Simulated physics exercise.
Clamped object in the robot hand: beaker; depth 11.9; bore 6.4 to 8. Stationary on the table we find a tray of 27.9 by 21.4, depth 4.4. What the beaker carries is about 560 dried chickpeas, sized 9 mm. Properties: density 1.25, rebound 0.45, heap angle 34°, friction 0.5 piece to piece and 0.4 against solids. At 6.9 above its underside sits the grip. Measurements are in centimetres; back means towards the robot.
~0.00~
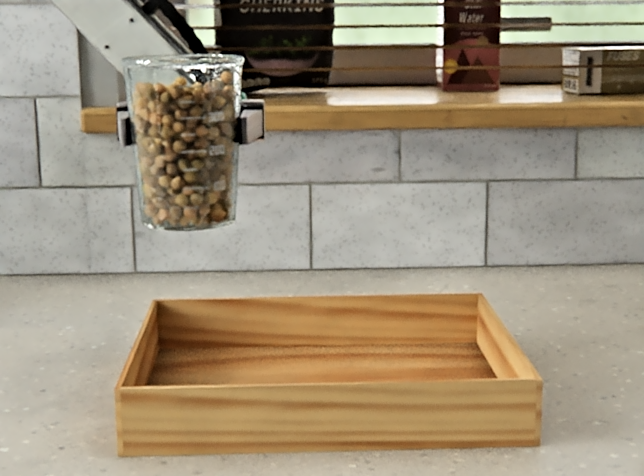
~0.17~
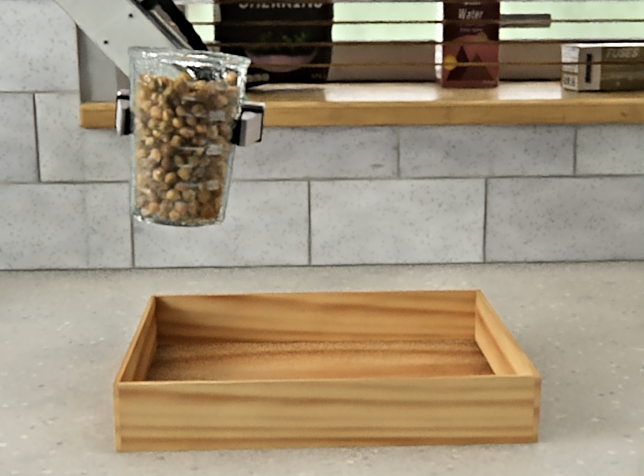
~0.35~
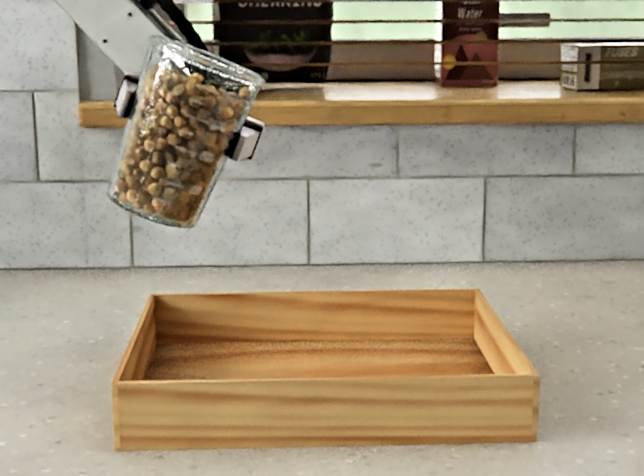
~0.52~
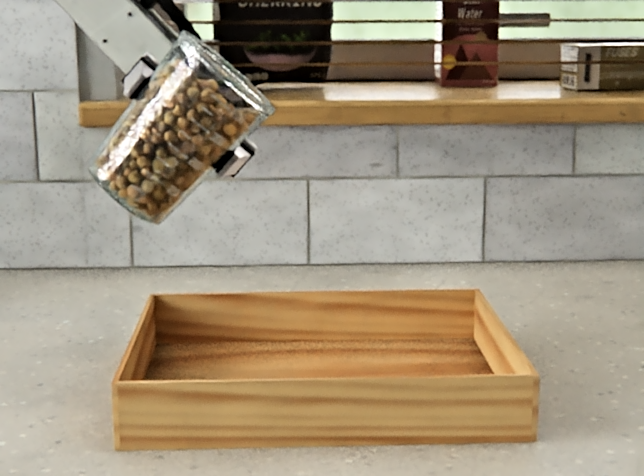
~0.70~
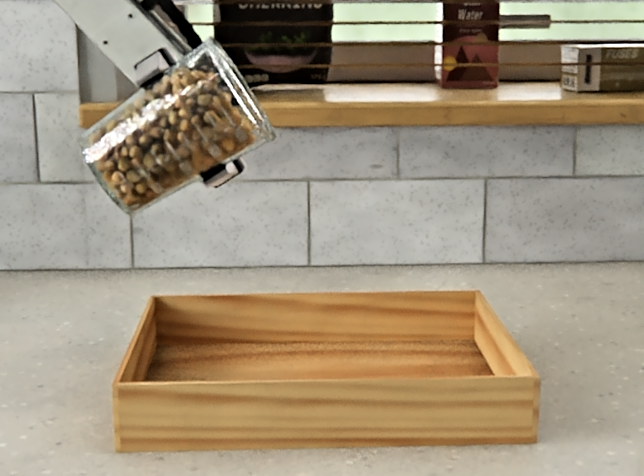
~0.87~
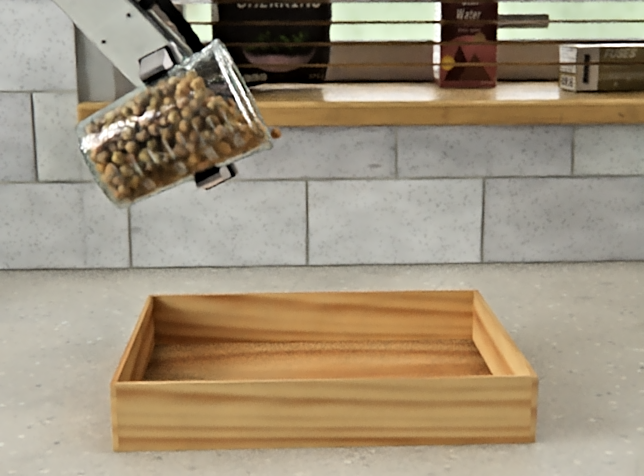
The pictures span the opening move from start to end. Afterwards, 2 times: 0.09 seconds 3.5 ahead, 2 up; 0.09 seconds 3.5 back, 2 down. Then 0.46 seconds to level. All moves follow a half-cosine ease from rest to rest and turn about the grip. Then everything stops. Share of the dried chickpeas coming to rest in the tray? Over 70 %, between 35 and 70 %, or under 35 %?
Between 35 and 70 %.
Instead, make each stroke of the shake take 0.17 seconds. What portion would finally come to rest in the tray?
In that case some 15 per cent.
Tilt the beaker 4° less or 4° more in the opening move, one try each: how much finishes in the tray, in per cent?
Some 50 and 60 per cent.
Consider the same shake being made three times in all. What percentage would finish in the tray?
About 60 per cent in that case.
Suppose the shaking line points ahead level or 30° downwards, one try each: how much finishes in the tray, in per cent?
Result: Approx. 40 % and 20 %, one try each.
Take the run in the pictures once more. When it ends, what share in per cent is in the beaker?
About 45 %.
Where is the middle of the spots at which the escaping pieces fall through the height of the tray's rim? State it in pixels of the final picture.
Near (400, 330).
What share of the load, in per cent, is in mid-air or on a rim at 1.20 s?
Estimated fraction: Near 5 %.
After 1.20 s, tilted 64° forward, highest piece 24 above the table; 298 in the beaker, 236 in the tray, 31 in flight or on a rim.
After 1.53 s, tilted 18° forward, highest piece 24 above the table; 304 in the tray, 254 in the beaker, 6 on the table or floor, 1 in flight or on a rim.
After 1.89 s, level, highest piece 22 above the table; 304 in the tray, 254 in the beaker, 7 on the table or floor.
After 2.94 s, level, highest piece 22 above the table; 304 in the tray, 254 in the beaker, 7 on the table or floor.
In the end, 304 in the tray, 254 in the beaker, 7 on the table or floor. That is 54 % in the tray.
